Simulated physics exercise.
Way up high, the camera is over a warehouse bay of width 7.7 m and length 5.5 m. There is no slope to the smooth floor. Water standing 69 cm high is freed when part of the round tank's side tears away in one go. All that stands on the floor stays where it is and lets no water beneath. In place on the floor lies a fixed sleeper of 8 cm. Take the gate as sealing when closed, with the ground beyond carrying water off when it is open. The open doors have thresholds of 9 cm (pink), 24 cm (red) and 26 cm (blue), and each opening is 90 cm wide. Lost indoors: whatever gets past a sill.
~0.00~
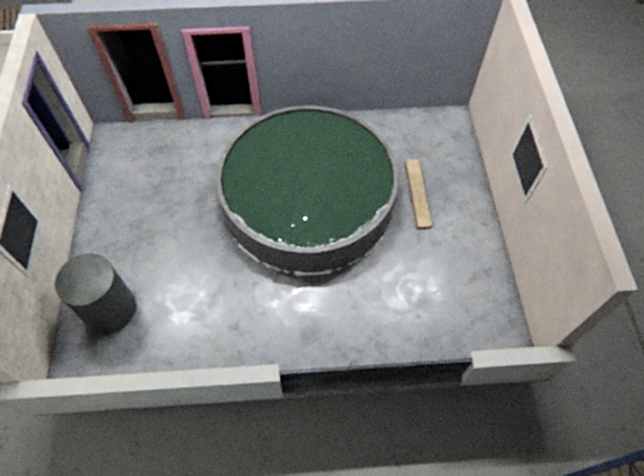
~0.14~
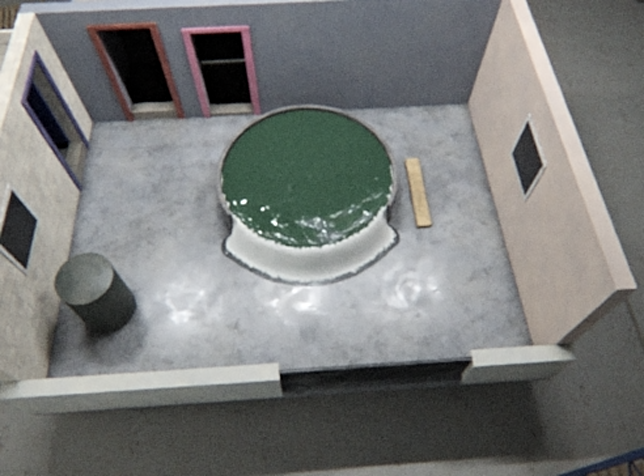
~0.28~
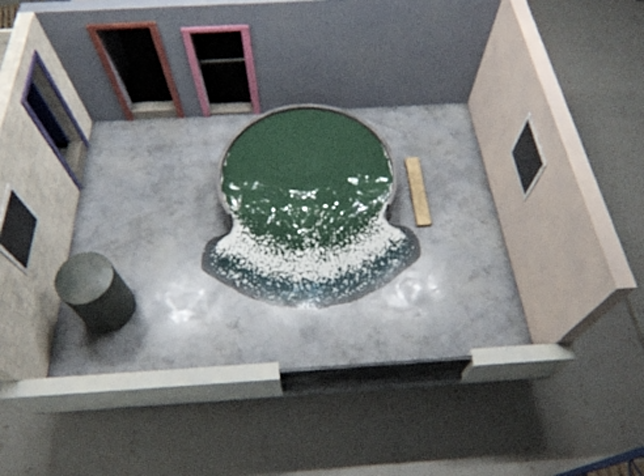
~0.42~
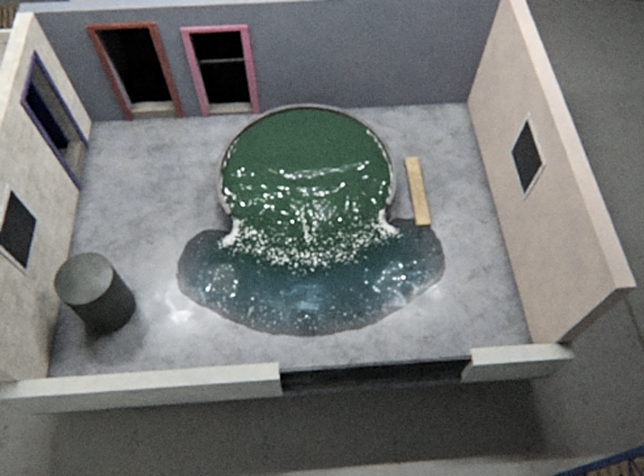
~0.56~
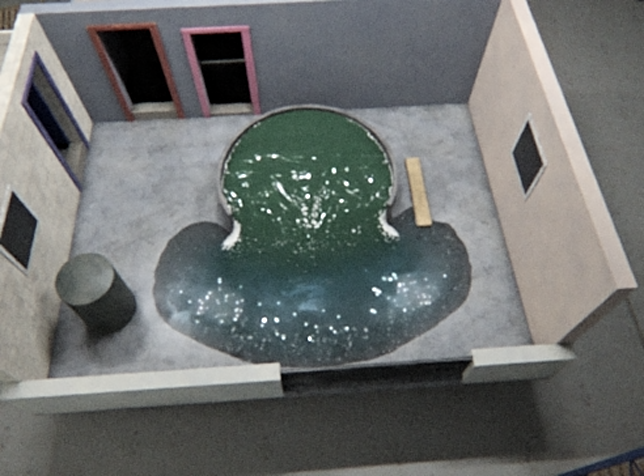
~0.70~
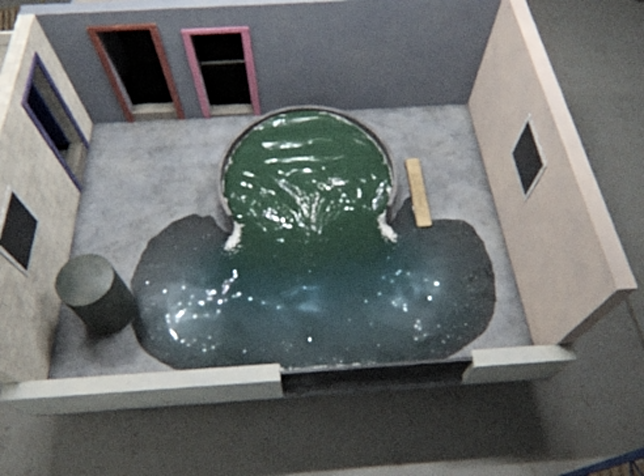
At the start, a round tank of still green water stands in a walled room, with a dark cylinder at lower left. Water then bursts from the tank's near side in a white, foamy band, and a dark, glinting pool spreads across the floor to the cylinder and near wall.
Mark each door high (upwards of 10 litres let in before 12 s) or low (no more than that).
Marks: Pink door high, red door low, blue door low.
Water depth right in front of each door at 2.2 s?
Pink 0 cm, red 0 cm, blue 0 cm.
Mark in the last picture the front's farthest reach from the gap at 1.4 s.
I'd put it near pixel (45, 394) of the last picture.
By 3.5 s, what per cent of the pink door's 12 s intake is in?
By then it's near 0% of the total.
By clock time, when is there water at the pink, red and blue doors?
Pink: 4.5 s; red: 3.8 s; blue: 3.4 s.
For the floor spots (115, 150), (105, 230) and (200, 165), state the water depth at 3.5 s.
1, 6 and 0 cm.
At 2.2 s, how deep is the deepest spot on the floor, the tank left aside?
Peak depth: Approx. 46 cm.
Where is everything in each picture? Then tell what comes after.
Still water, 69 cm deep, in the round tank at (308, 176), in the first frame.
Water pours out at (313, 262) and has run 1.6 m, to (228, 242); deepest outside 35 cm, 69 cm at the round tank's back, in the second frame.
The front is at (414, 242), 1.9 m from the gap at (313, 263); 2.5 m2 of floor is under water; 69 cm left at the back of the round tank, in the third frame.
Water pours out at (312, 264) and has run 2.2 m, to (186, 256); deepest outside 36 cm, 69 cm at the round tank's back, in the fourth frame.
The front is at (160, 290), 2.6 m from the gap at (313, 265); 9.1 m2 of floor is under water; 69 cm left at the back of the round tank, in the fifth frame.
The front is at (136, 312), 3.0 m from the gap at (313, 266); 12.7 m2 of floor is under water; 67 cm left at the back of the round tank, in the sixth frame.
After 1.4 s water covers 45 % of the floor and is deepest (48 cm) near (530, 360); pink door not reached, red door not reached, blue door not reached.
After 2.2 s water covers 45 % of the floor and is deepest (46 cm) near (530, 360); pink door not reached, red door not reached, blue door not reached.
After 3.5 s water covers 75 % of the floor and is deepest (42 cm) near (45, 394); pink door not reached, red door not reached, blue door 7 cm at the sill, 0 L in.
After 7.0 s water covers 100 % of the floor and is deepest (30 cm) near (333, 112); pink door 22 cm at the sill, 22 L in, red door 19 cm at the sill, 0 L in, blue door 17 cm at the sill, 0 L in.
After 12.0 s water covers 100 % of the floor and is deepest (20 cm) near (53, 349); pink door 13 cm at the sill, 208 L in, red door 12 cm at the sill, 0 L in, blue door 13 cm at the sill, 0 L in.
